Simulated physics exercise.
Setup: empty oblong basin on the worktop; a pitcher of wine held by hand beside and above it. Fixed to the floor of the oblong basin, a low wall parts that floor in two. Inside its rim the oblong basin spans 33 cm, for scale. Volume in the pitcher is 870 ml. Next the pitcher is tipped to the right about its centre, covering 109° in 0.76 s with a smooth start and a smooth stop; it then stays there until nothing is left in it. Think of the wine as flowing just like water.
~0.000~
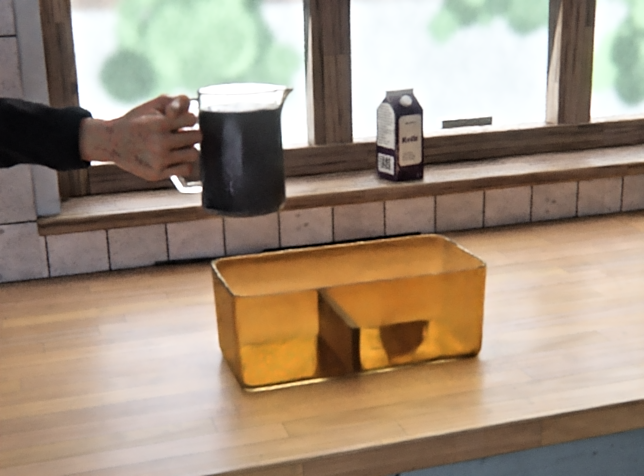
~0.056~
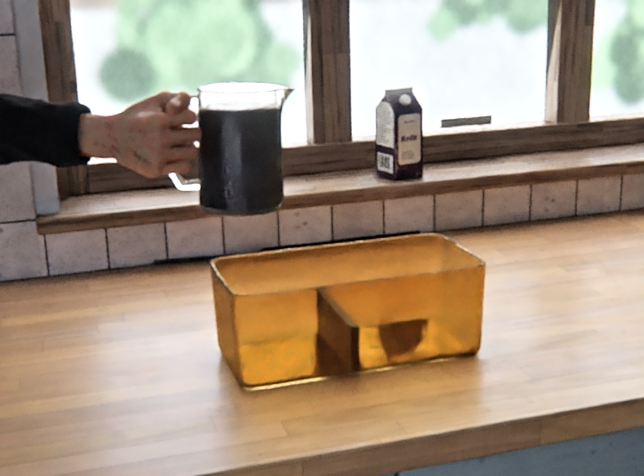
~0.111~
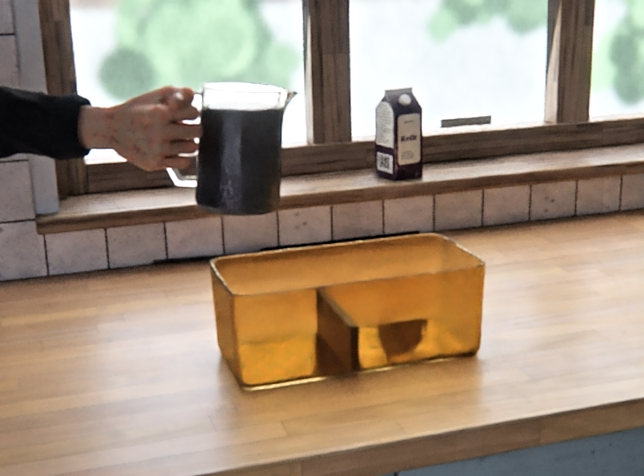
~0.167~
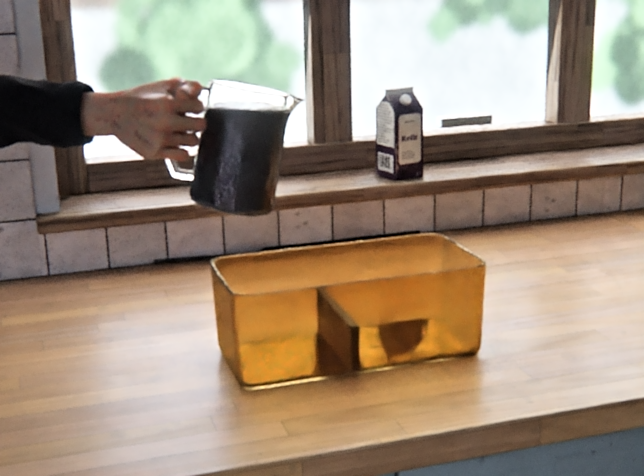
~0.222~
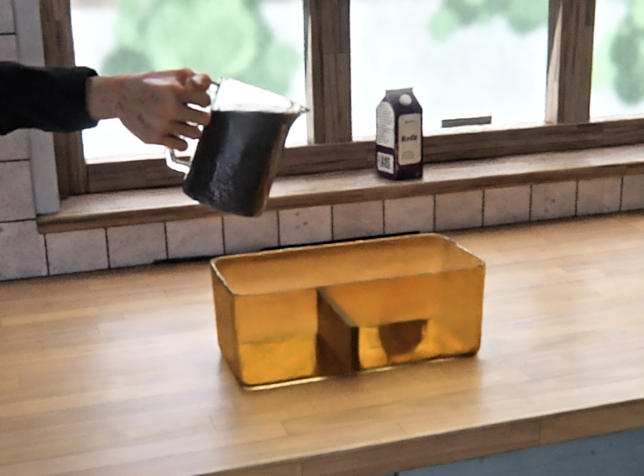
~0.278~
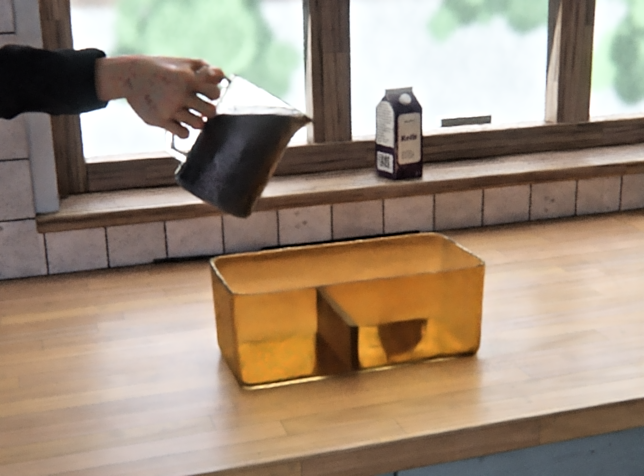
A glass pitcher of dark liquid, held by a hand on the left, tilted slowly and then more steeply to the right above an empty amber basin with a low divider on the wooden worktop.
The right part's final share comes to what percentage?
It comes to roughly 92 %.
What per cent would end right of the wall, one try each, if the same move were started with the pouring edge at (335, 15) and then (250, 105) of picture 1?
In turn about 80 and 5 per cent.
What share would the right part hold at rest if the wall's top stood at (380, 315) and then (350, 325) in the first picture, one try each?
Try 1: 15 %; try 2: 75 %.
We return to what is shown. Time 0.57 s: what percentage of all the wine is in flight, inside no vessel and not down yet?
Near 20 per cent at that moment.
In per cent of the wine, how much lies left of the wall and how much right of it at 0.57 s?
Roughly 0 sits left and 10 sits right.
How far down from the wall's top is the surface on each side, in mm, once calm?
It's around 58 mm on the left side and around 28 mm on the right side.
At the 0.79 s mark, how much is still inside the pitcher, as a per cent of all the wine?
About 22 % is still there.
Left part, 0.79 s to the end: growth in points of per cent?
Change: Approx. 5 %.
By 0.57 s the tilt is 94° and 69 per cent is still to pour, 0 is left of the wall and 10 right of it.
By 0.79 s the tilt is 109° and 22 per cent is still to pour, 2 is left of the wall and 55 right of it.
By 1.01 s the tilt is 109° and 3 per cent is still to pour, 4 is left of the wall and 86 right of it.
By 1.26 s the tilt is 109° and 0 per cent is still to pour, 7 is left of the wall and 92 right of it.
At rest 7 per cent lies left of the wall, 92 right of it and 1 outside.
